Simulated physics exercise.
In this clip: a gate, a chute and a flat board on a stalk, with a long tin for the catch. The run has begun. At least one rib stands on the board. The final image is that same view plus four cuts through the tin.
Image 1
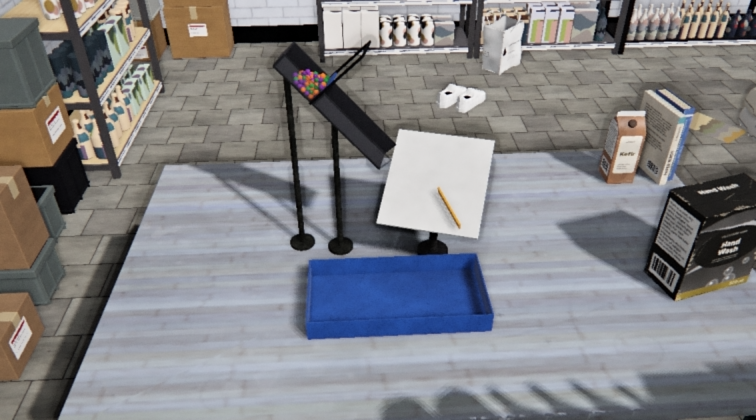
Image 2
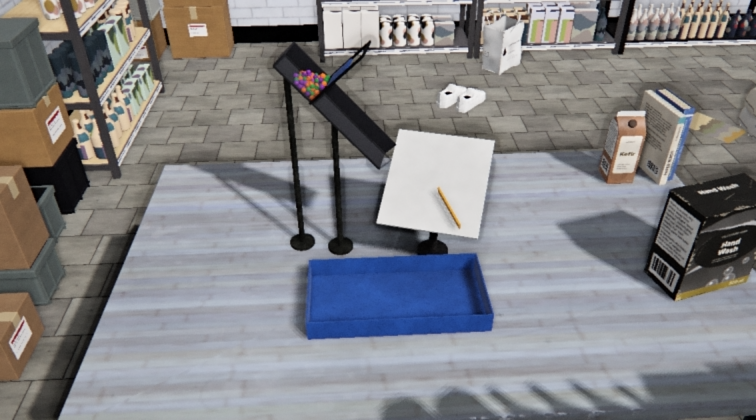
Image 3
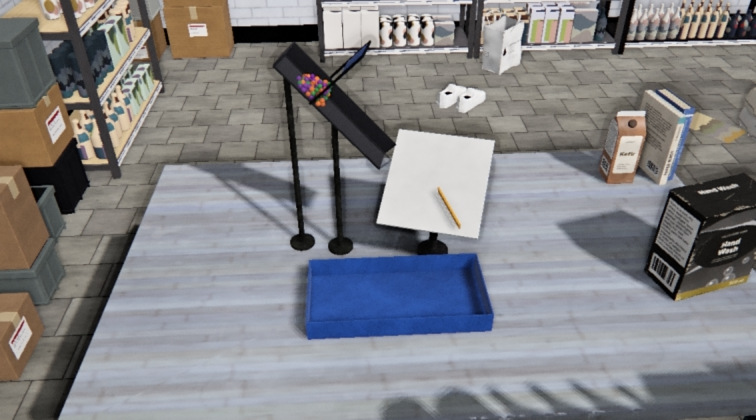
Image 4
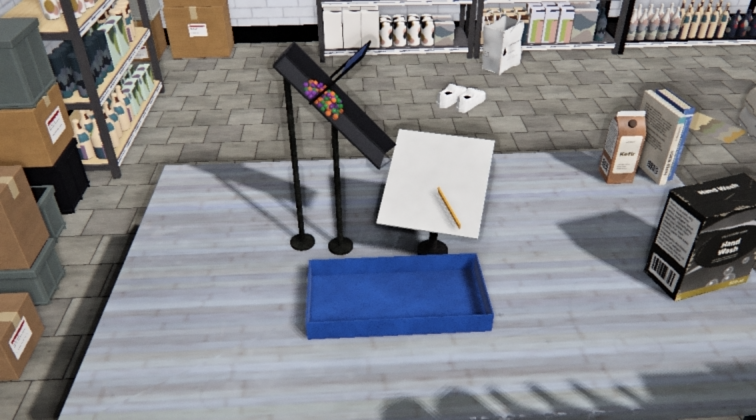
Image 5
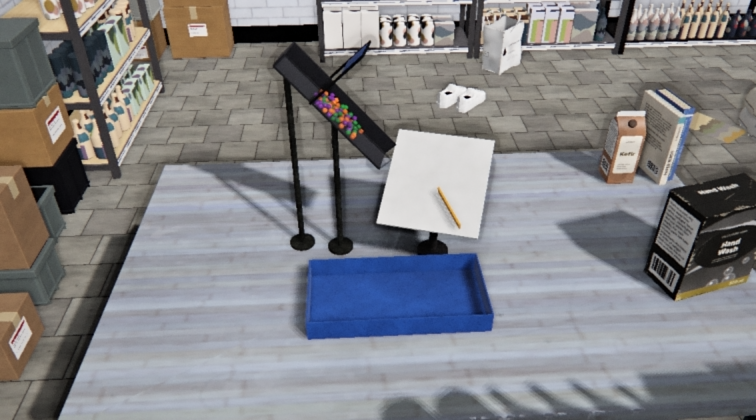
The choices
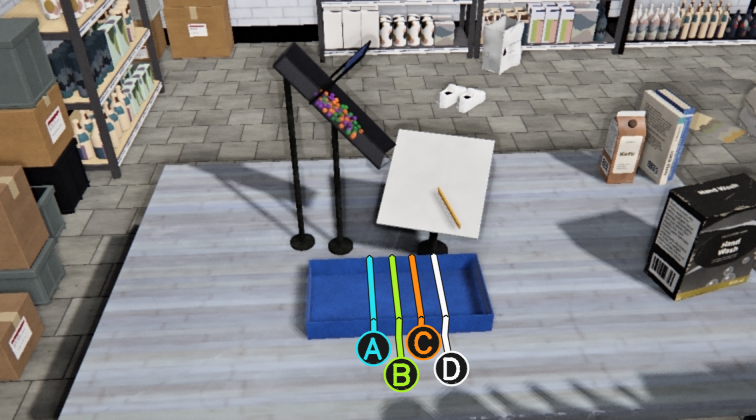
A pale wood-plank tabletop fills the foreground of a shop-like room with grey paving and stocked shelves, seen from above at a steady angle. A black chute on thin posts slopes down to the right toward a tilted white board bearing a yellow pencil-like rib, with an empty blue tin in front. The dark gate shifts, and the multicoloured beads slide down the chute, spreading out.
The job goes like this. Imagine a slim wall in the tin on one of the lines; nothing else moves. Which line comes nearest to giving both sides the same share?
Go for D.
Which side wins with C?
The right side.
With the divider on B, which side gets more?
The right side.
On the marked copy, line A crosses the front rim at (373, 320); line B crosses the front rim at (398, 319); line C crosses the front rim at (421, 318); line D crosses the front rim at (445, 317).
If A is chosen, of what is caught, just a few on the left of the divider, almost all on the right.
If B is chosen, of what is caught, about a tenth on the left of the divider, the larger part on the right.
If C is chosen, of what is caught, roughly a quarter on the left of the divider, the larger part on the right.
If D is chosen, of what is caught, roughly a third on the left of the divider, roughly two thirds on the right.
